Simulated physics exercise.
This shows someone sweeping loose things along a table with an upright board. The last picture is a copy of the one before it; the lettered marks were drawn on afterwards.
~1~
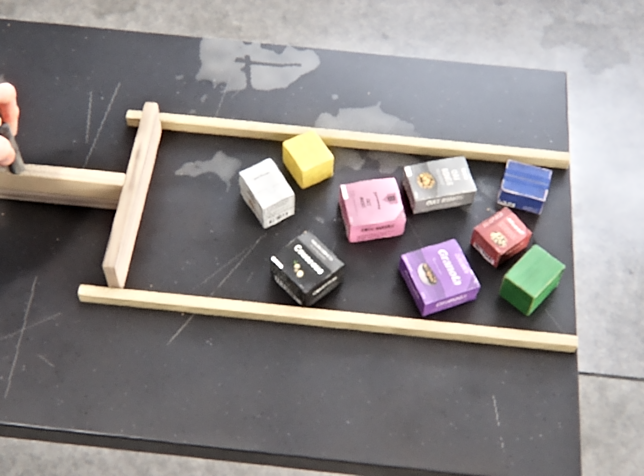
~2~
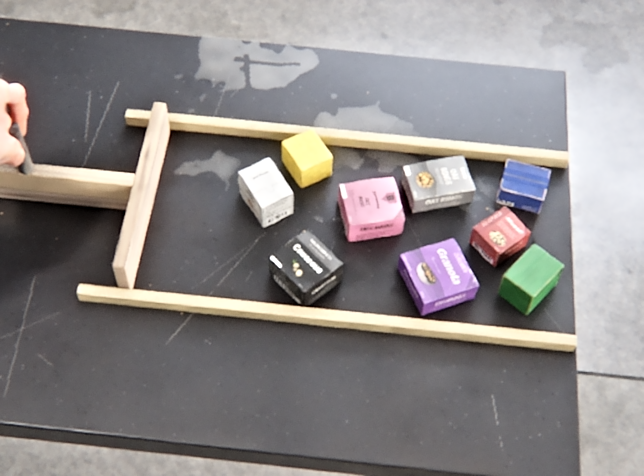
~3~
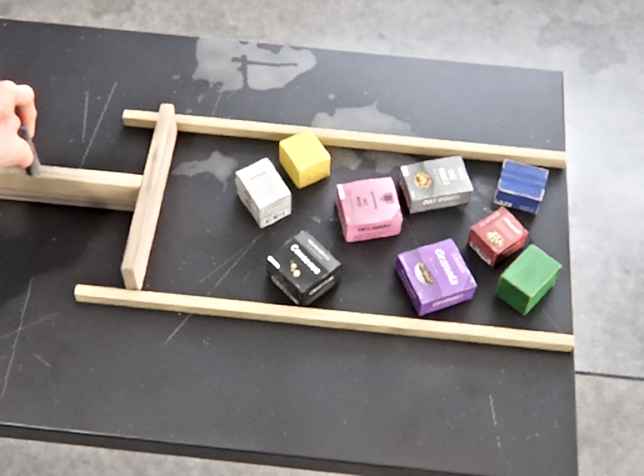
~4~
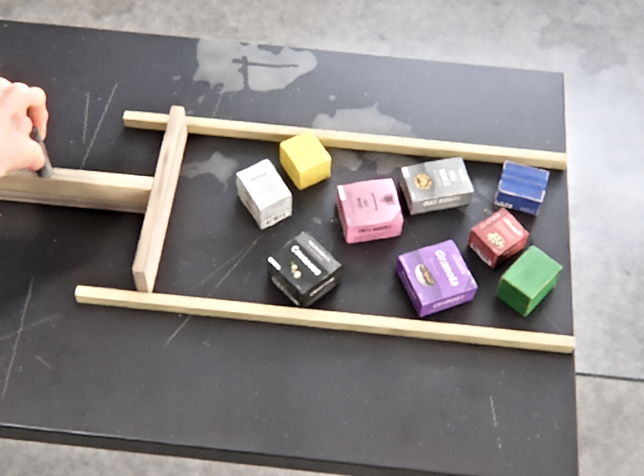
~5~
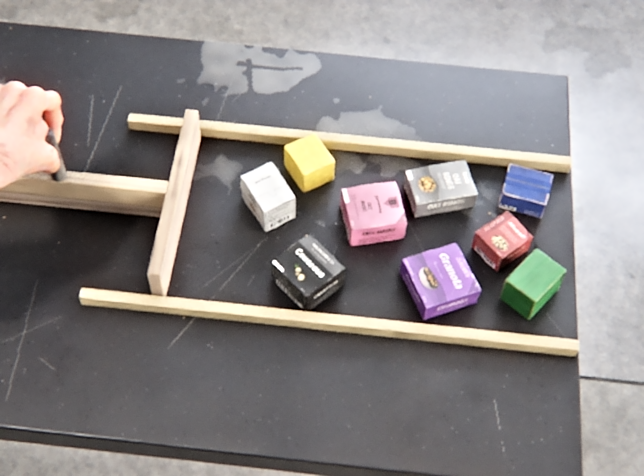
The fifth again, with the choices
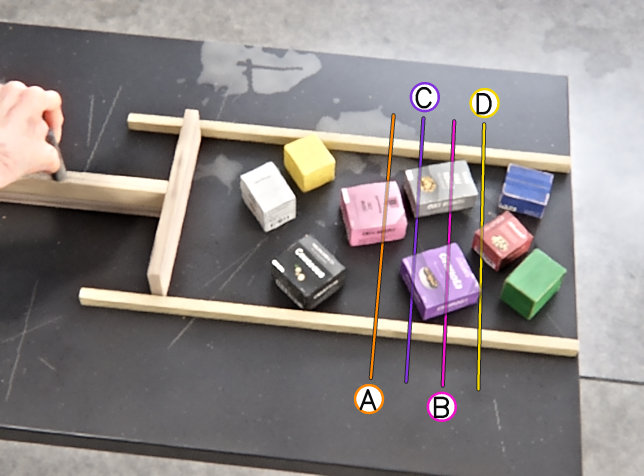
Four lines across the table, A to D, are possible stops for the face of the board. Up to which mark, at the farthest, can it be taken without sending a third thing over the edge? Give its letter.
The farthest such stop is B.
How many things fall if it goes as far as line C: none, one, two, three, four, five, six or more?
In all, none.
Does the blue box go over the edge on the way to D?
By then, yes.
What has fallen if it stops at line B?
It is the green block.
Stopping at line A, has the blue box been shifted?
By then, no.
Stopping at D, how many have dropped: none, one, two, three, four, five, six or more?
In all, three.
On the marked copy, A at (383, 235); B at (449, 242); C at (416, 239); D at (481, 245).
Taking B. A third of the way, board (272, 197); yellow block (315, 164); white packet (299, 208).
Two thirds of the way, board (371, 207); green block (545, 283); purple box (474, 283).
When it is over, board (449, 215); green block over the edge; red box (575, 242); one fallen.
As for the rest, A is within the limit but short; C is within the limit but short; D drops three.
